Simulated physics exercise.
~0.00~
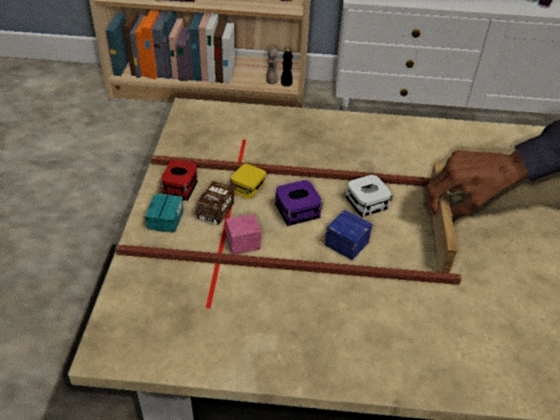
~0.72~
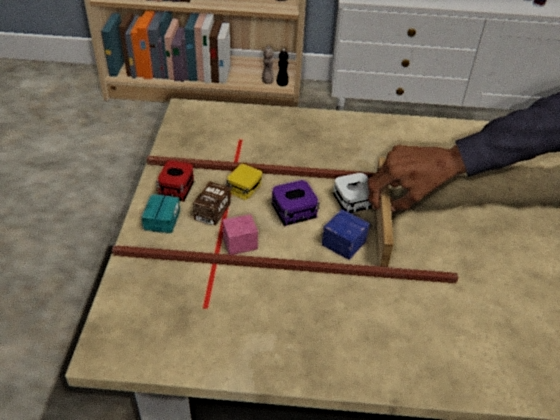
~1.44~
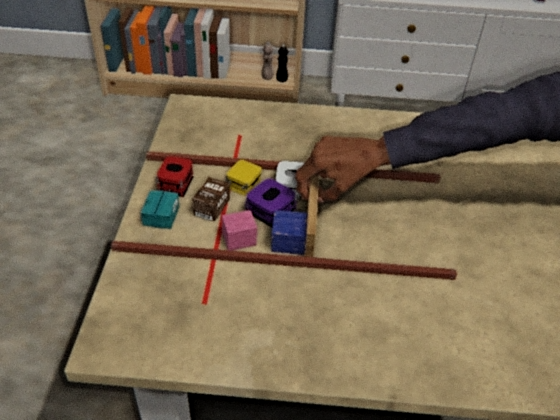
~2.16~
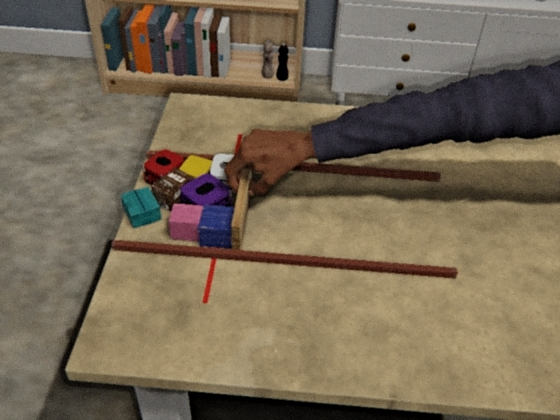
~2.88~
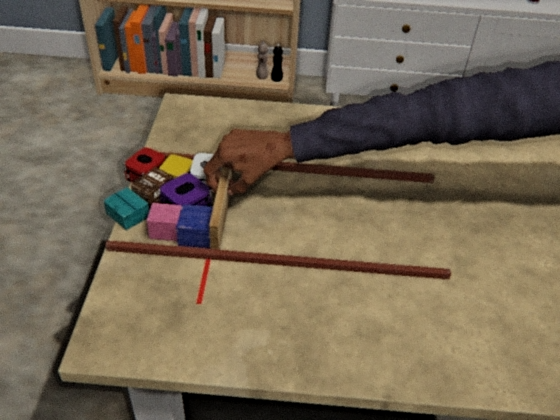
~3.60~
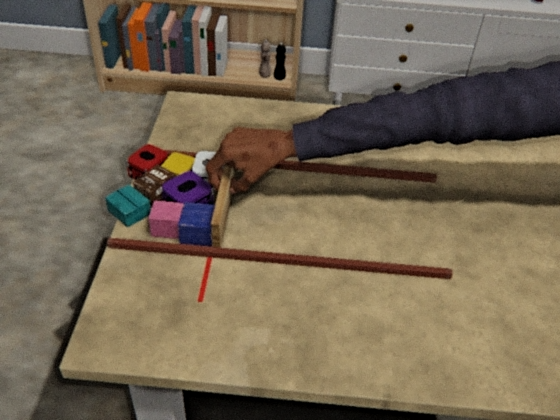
On a wooden table between two dark red rails, a hand slid an upright board leftward, gathering a scatter of colourful blocks and cases into a cluster past a red line, then stopped near the table's left edge with none fallen off.
